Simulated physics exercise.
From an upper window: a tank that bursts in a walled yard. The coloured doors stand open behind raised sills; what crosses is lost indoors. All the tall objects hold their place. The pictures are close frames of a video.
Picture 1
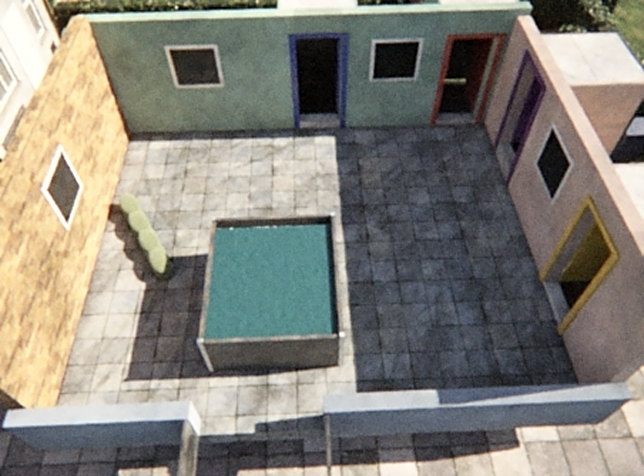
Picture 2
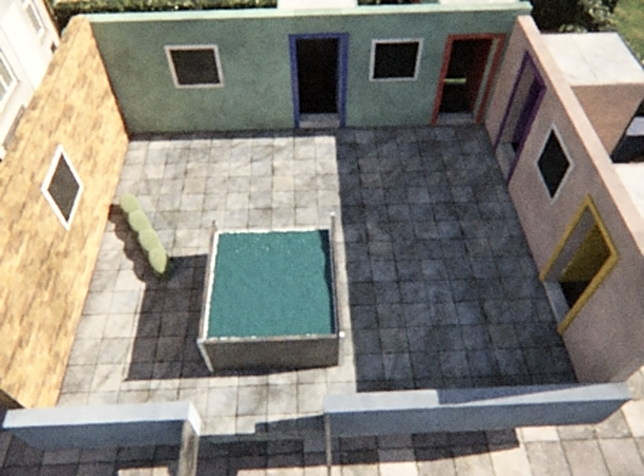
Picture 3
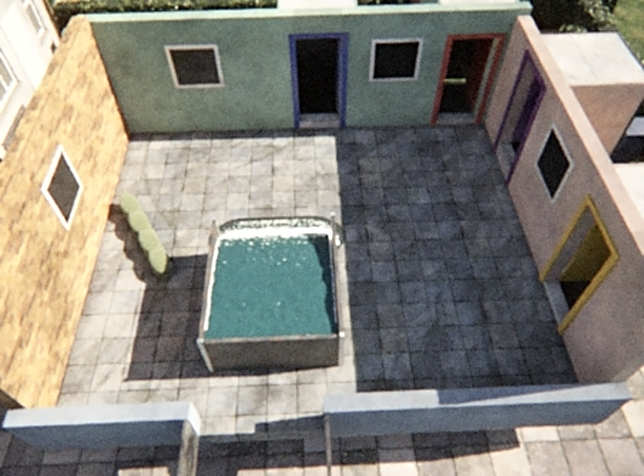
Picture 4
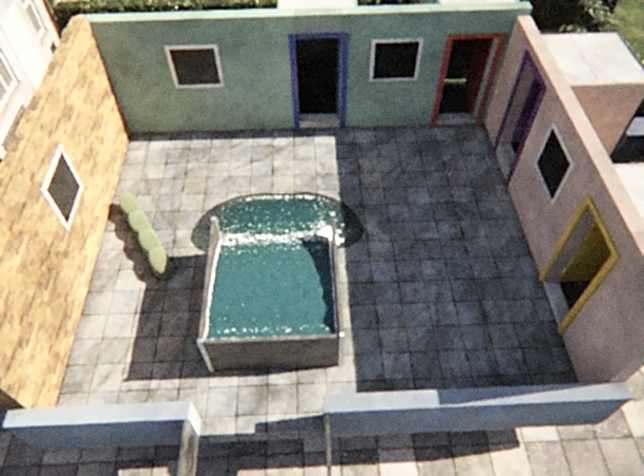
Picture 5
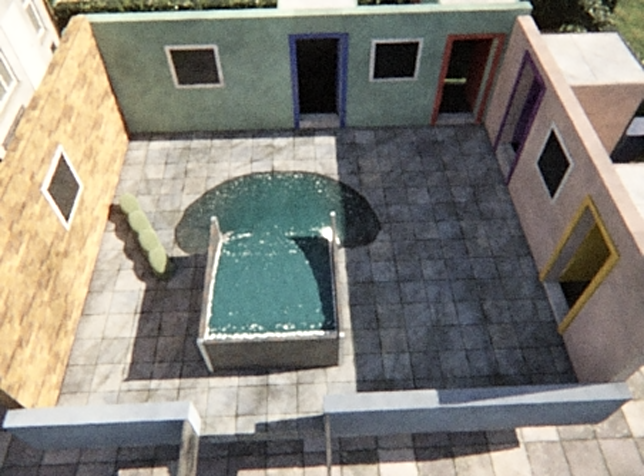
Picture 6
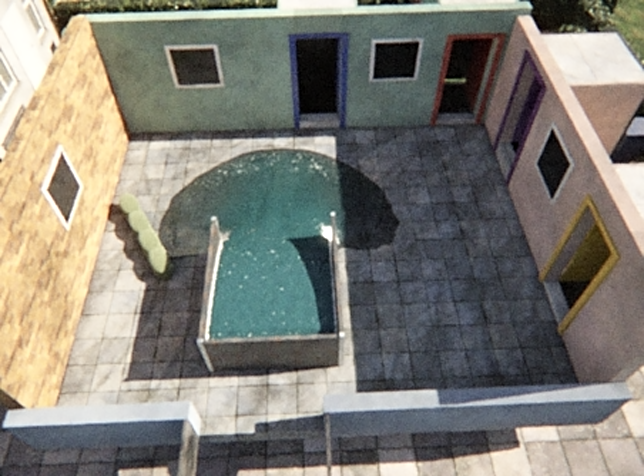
In a walled yard with coloured doorways, a square tank of green water stood still, then its far side gave way and water poured out, spreading in a widening rounded sheet across the paving.
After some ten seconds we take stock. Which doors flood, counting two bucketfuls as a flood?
One by one: The red door lets in a lot; the blue door lets in a lot; the purple door admits no more than that; the yellow door admits no more than that.
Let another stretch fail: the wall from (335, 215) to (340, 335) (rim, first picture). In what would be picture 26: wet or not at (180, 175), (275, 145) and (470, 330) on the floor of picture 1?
In that order: Clear, dry, covered.
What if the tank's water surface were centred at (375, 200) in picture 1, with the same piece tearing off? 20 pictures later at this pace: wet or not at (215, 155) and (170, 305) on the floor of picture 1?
In turn: Awash, dry.
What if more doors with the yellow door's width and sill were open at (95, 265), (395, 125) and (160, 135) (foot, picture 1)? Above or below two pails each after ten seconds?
As listed: Lets less in, passes that mark, goes over.
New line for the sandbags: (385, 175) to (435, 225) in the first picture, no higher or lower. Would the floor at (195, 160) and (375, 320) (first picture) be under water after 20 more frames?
In that order: Awash, free of water.
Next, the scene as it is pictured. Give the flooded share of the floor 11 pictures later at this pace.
I make it 40 per cent.
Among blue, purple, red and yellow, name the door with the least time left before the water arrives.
I say the blue one.
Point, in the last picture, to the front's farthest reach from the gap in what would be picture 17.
Near (486, 127).
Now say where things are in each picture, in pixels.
The first picture shows the tank at (273, 276) is whole and still.
In the second picture, the front is at a hidden place, out from the gap on the tank's far side.
In the third picture, water pours out on the tank's far side and has run to a hidden place.
In the fourth picture, the front is at (204, 219), out from the gap on the tank's far side.
In the fifth picture, water pours out on the tank's far side and has run to (323, 178).
In the sixth picture, the front is at (285, 151), out from the gap on the tank's far side.
A moment on, water covers 35 % of the floor; the red door not reached, the blue door over two buckets in, the purple door not reached, the yellow door not reached.
Next, water covers 40 % of the floor; the red door wet at the sill, nothing in, the blue door far over two buckets in, the purple door not reached, the yellow door not reached.
Then, water covers 45 % of the floor; the red door under two buckets in, the blue door far over two buckets in, the purple door wet at the sill, nothing in, the yellow door not reached.
Later, water covers 85 % of the floor; the red door over two buckets in, the blue door far over two buckets in, the purple door wet at the sill, nothing in, the yellow door wet at the sill, nothing in.
In the end, water covers 95 % of the floor; the red door far over two buckets in, the blue door far over two buckets in, the purple door wet at the sill, nothing in, the yellow door wet at the sill, nothing in.
